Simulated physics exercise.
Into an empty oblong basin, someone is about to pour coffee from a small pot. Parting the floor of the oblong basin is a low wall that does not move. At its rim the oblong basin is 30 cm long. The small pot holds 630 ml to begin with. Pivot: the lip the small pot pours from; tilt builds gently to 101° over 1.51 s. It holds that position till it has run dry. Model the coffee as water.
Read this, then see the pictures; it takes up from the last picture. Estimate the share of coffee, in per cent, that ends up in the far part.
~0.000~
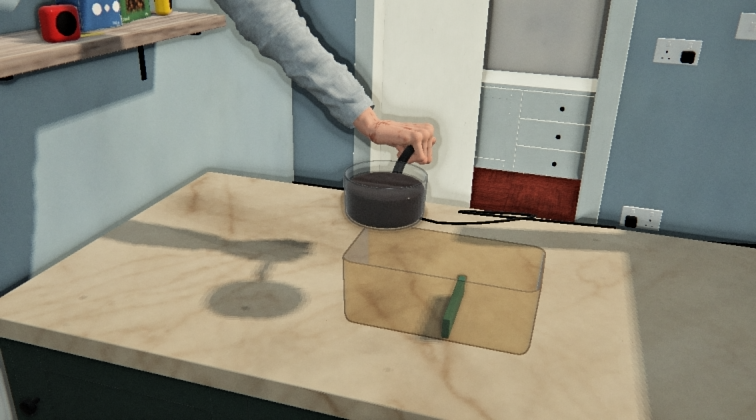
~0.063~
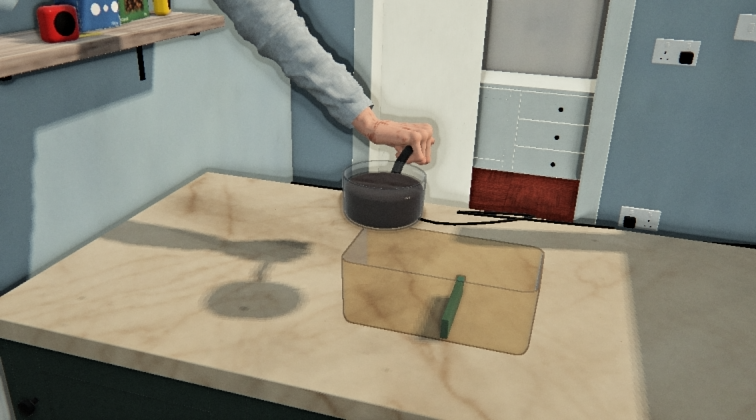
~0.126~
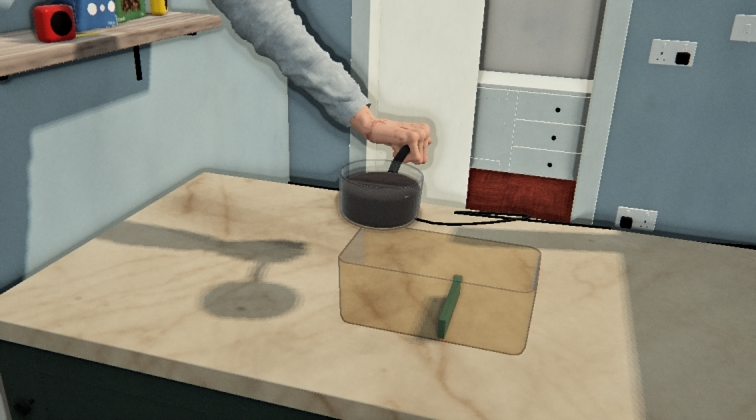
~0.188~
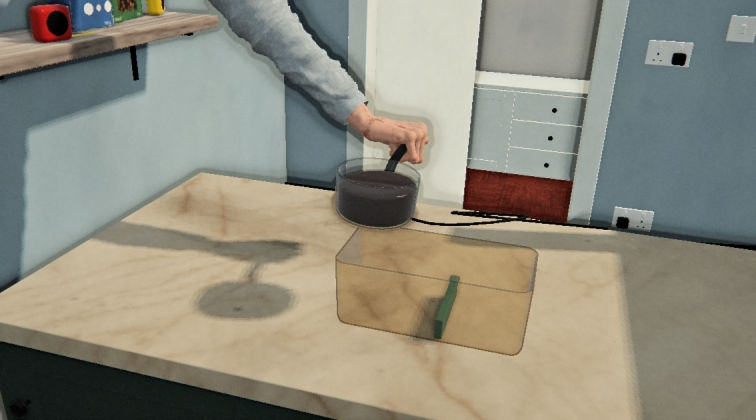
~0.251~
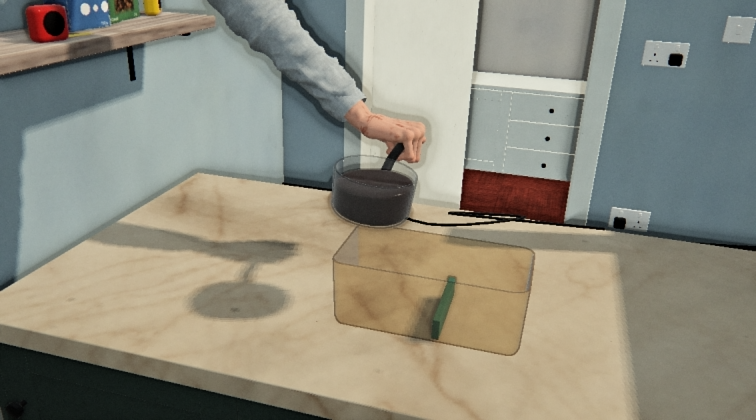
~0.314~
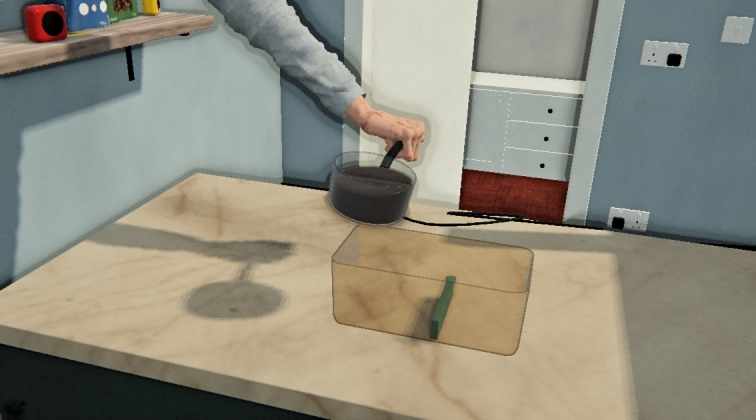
About 90 per cent.
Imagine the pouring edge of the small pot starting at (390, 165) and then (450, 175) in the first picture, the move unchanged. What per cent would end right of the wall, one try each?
Around 20 per cent first, around 90 per cent next.
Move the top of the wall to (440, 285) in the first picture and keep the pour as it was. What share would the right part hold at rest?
Estimate: Close to 95 per cent.
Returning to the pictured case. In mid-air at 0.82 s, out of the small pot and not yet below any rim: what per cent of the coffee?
24 %.
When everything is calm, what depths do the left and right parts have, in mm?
I'd expect close to 2 mm on the left and close to 32 mm on the right.
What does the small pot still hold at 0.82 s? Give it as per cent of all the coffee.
Some 70 % of it is still there.
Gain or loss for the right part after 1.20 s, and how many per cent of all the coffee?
Result: An increase, close to 28.
Then, 0.82 s in, the tilt is 58° and 70 per cent is still to pour, 4 is left of the wall and 3 right of it.
Then, 1.20 s in, the tilt is 91° and 16 per cent is still to pour, 5 is left of the wall and 62 right of it.
Then, 1.59 s in, the tilt is 101° and 1 per cent is still to pour, 8 is left of the wall and 88 right of it.
Then, 2.01 s in, the tilt is 101° and 0 per cent is still to pour, 9 is left of the wall and 90 right of it.
Finally, 9 per cent lies left of the wall, 90 right of it and 1 outside.
